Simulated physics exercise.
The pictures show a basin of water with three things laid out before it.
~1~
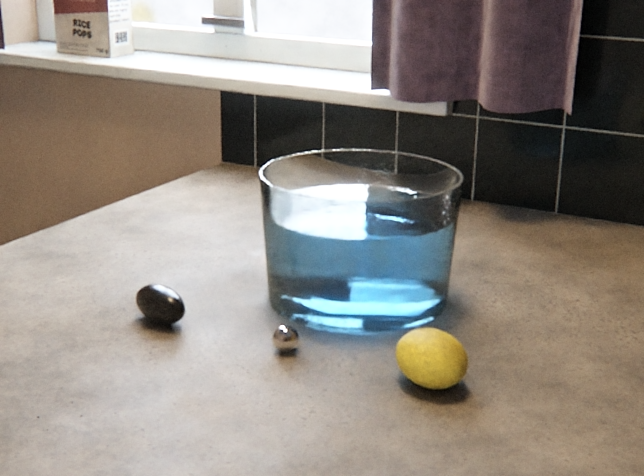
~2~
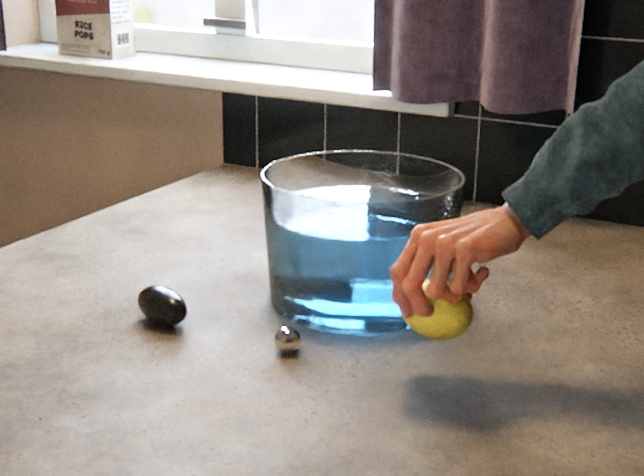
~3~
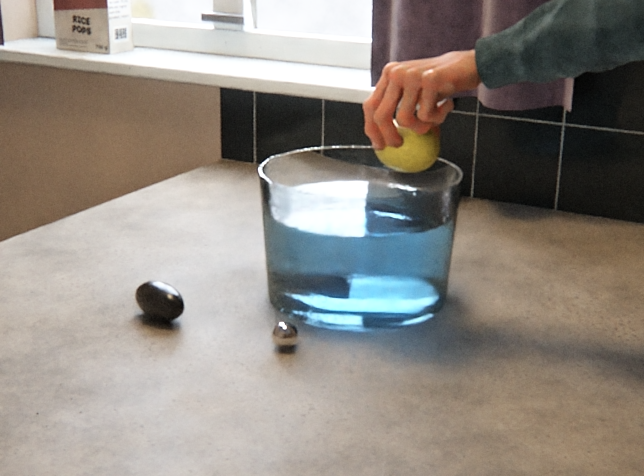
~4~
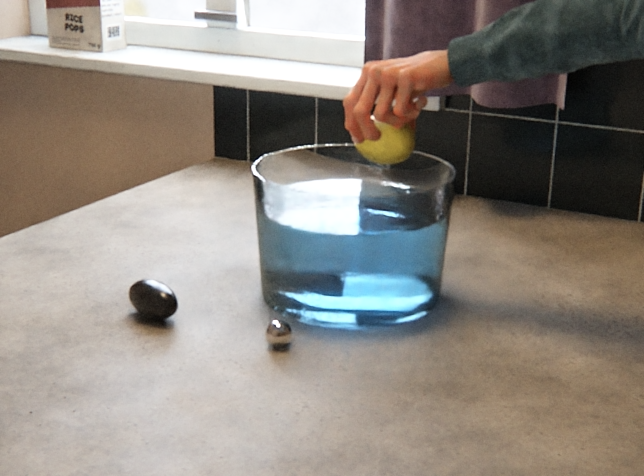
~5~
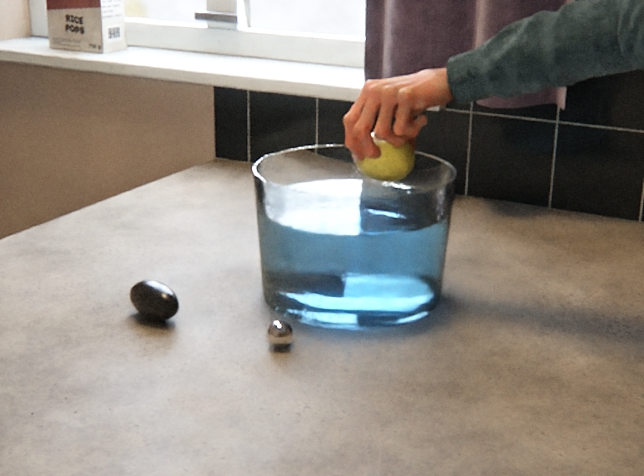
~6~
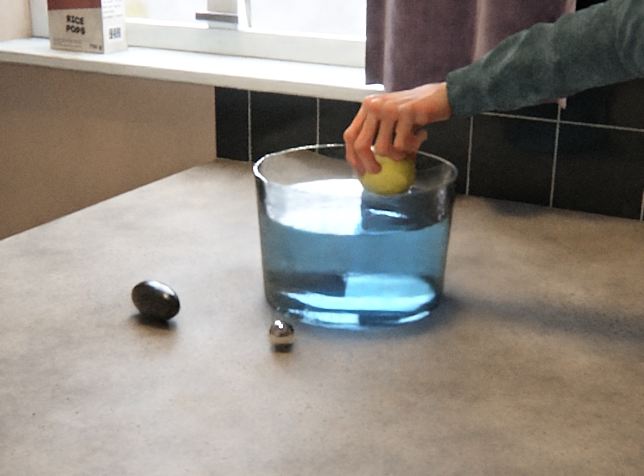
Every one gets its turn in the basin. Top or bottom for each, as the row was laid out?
The left one sinks, the middle one sinks, the right one floats.
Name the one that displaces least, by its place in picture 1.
I say the middle thing.
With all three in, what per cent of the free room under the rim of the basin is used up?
Near 12 in a hundred.
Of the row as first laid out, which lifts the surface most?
That is the right thing.
Next, the lemon rides on the surface.
After that, the steel ball sinks.
Finally, the stone sinks; afloat, lemon.
